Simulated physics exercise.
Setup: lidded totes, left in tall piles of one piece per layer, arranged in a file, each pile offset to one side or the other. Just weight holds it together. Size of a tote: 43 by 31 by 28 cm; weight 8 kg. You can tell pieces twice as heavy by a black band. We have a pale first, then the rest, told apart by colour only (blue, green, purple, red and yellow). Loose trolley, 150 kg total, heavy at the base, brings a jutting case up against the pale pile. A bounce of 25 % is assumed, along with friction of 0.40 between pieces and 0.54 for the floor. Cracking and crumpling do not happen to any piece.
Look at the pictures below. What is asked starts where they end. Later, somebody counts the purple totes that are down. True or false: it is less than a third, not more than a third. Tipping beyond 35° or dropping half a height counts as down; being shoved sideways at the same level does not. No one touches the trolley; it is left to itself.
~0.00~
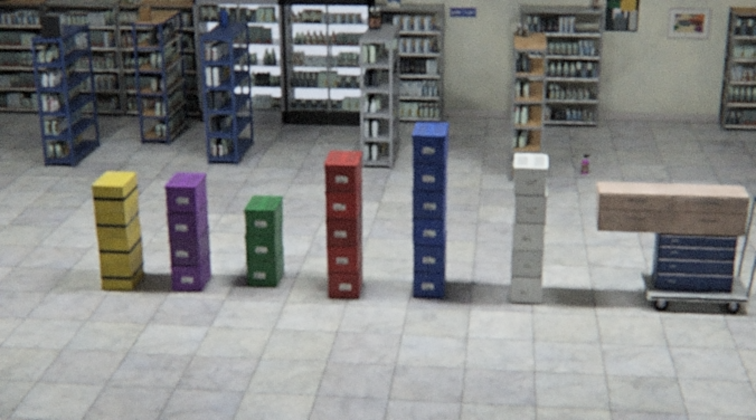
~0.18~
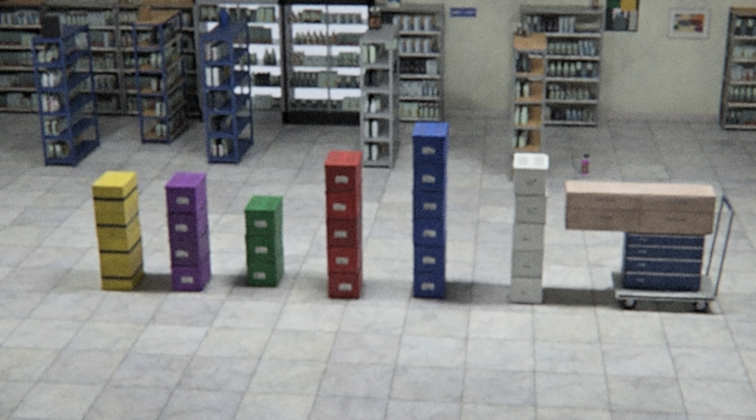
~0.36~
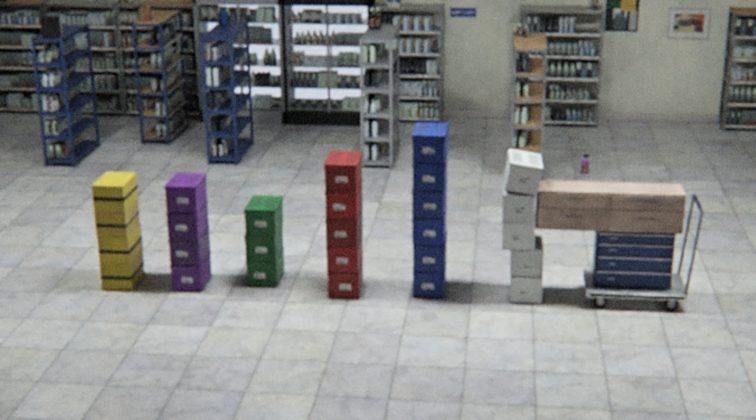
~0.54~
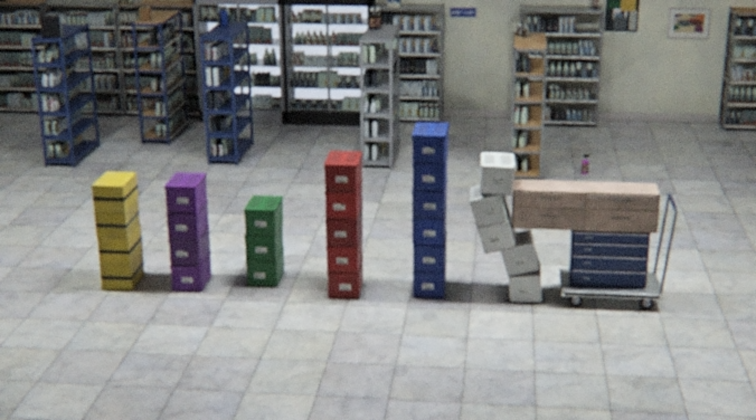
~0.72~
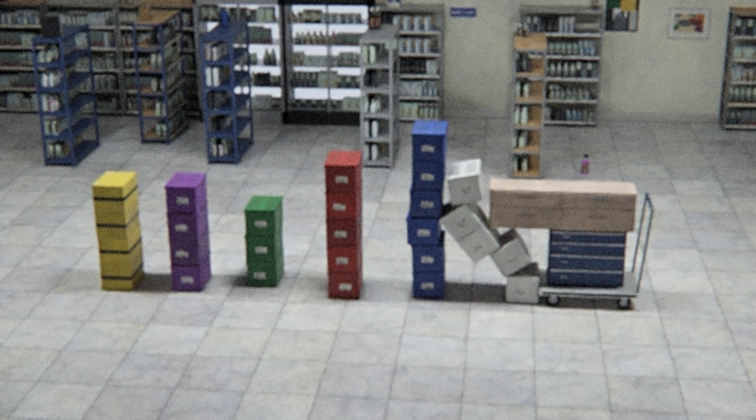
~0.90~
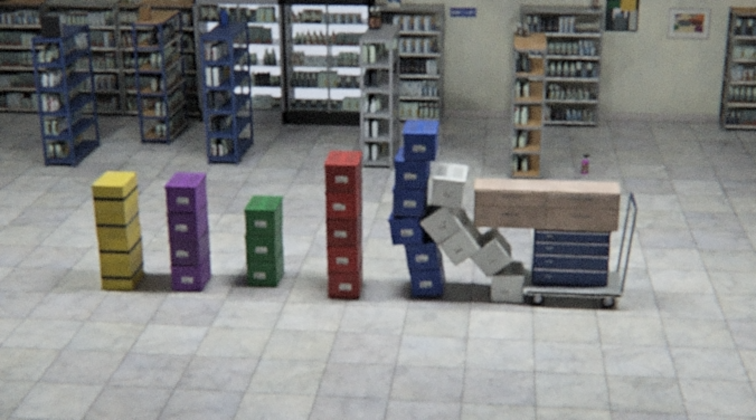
True.
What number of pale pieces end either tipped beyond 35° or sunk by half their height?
The answer is 4 of the pale ones.
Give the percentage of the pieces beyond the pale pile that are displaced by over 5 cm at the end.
80 in a hundred.
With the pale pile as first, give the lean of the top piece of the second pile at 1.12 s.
The top piece is tilted around 10°.
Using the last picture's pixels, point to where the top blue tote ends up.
It settles close to (245, 238) in the last view.
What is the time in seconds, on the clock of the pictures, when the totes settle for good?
It all settles by about 3.5 s.
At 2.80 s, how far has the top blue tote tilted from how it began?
Roughly 25°.
After 1.12 s, 4 of the pale pile down; none of the 4 purple totes down (0 of 22 in all colours); top purple tote unmoved; top blue tote 6° from how it stood.
After 1.54 s, 4 of the pale pile down; none of the 4 purple totes down (6 of 22 in all colours); top purple tote unmoved; top red tote 12° from how it stood.
After 2.14 s, 4 of the pale pile down; none of the 4 purple totes down (10 of 22 in all colours); top purple tote unmoved; top red tote on its side.
After 2.80 s, 4 of the pale pile down; none of the 4 purple totes down (11 of 22 in all colours); top purple tote 20° from how it stood; top red tote 65° from how it stood, 97 cm lower.
In the end (3.9 s), 4 of the pale pile down; none of the 4 purple totes down (11 of 22 in all colours); top purple tote 20° from how it stood; top green tote on its side. That is 0 per cent. From the last view, middles, top purple tote near (142, 196), top green tote near (181, 233).
